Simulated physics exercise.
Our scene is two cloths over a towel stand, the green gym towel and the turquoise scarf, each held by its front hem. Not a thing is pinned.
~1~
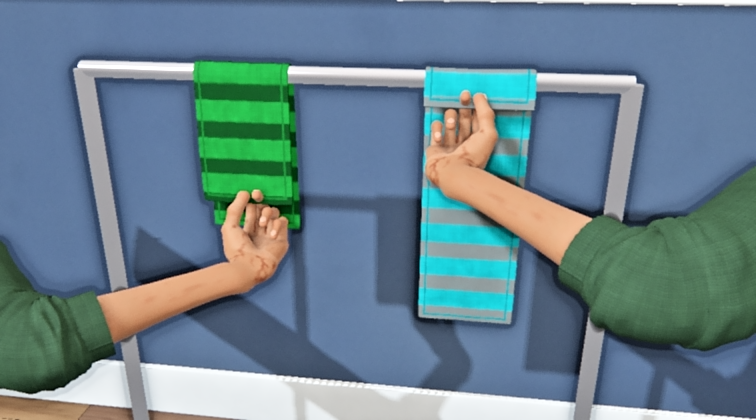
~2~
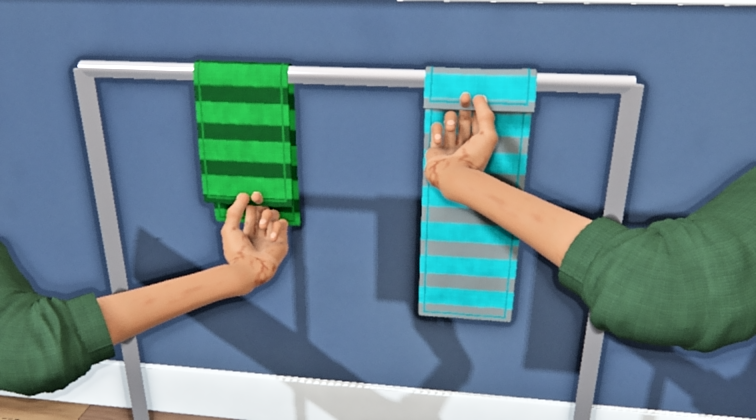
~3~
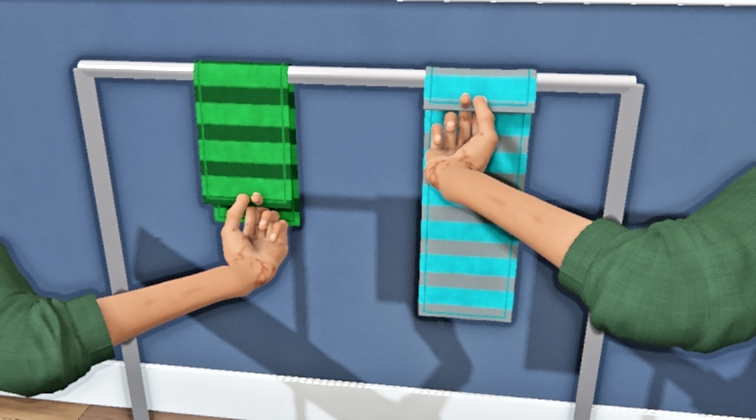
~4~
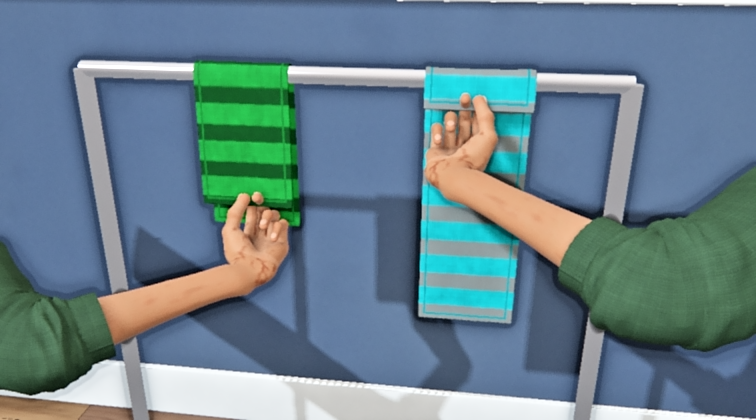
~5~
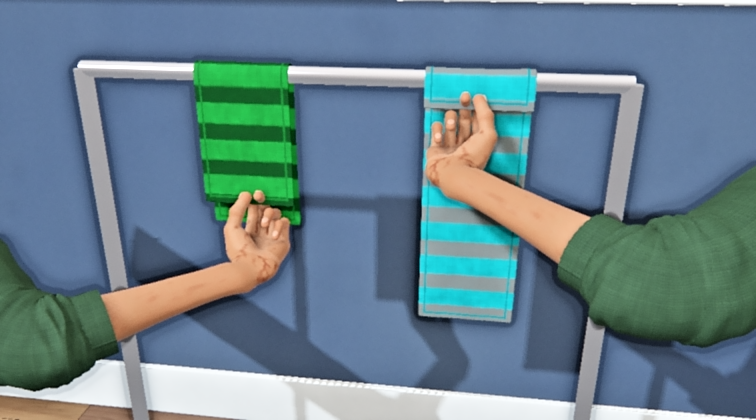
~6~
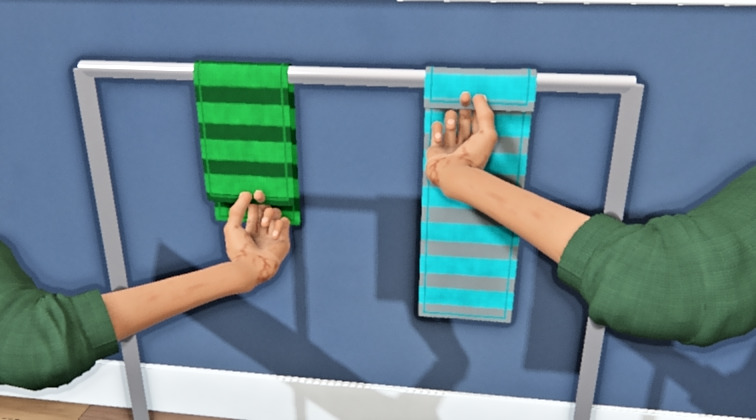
Against a blue wall, two striped cloths hang over the rail of a light-coloured stand, a short green one on the left and a longer turquoise and grey one on the right. Two green-sleeved arms keep a hand at each cloth's front edge, and almost nothing moves throughout.
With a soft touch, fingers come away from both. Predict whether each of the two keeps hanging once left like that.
The green gym towel keeps hanging; the turquoise scarf slips off.
Then, 0.40 s after the last picture, gym towel still hanging; scarf clear of the rail and dropping near (462, 349).
Then, 0.68 s after the last picture, gym towel still hanging; scarf in a heap on the floor.
At rest, gym towel still hanging; scarf in a heap on the floor. The green gym towel stays on and the turquoise scarf slips to the floor.
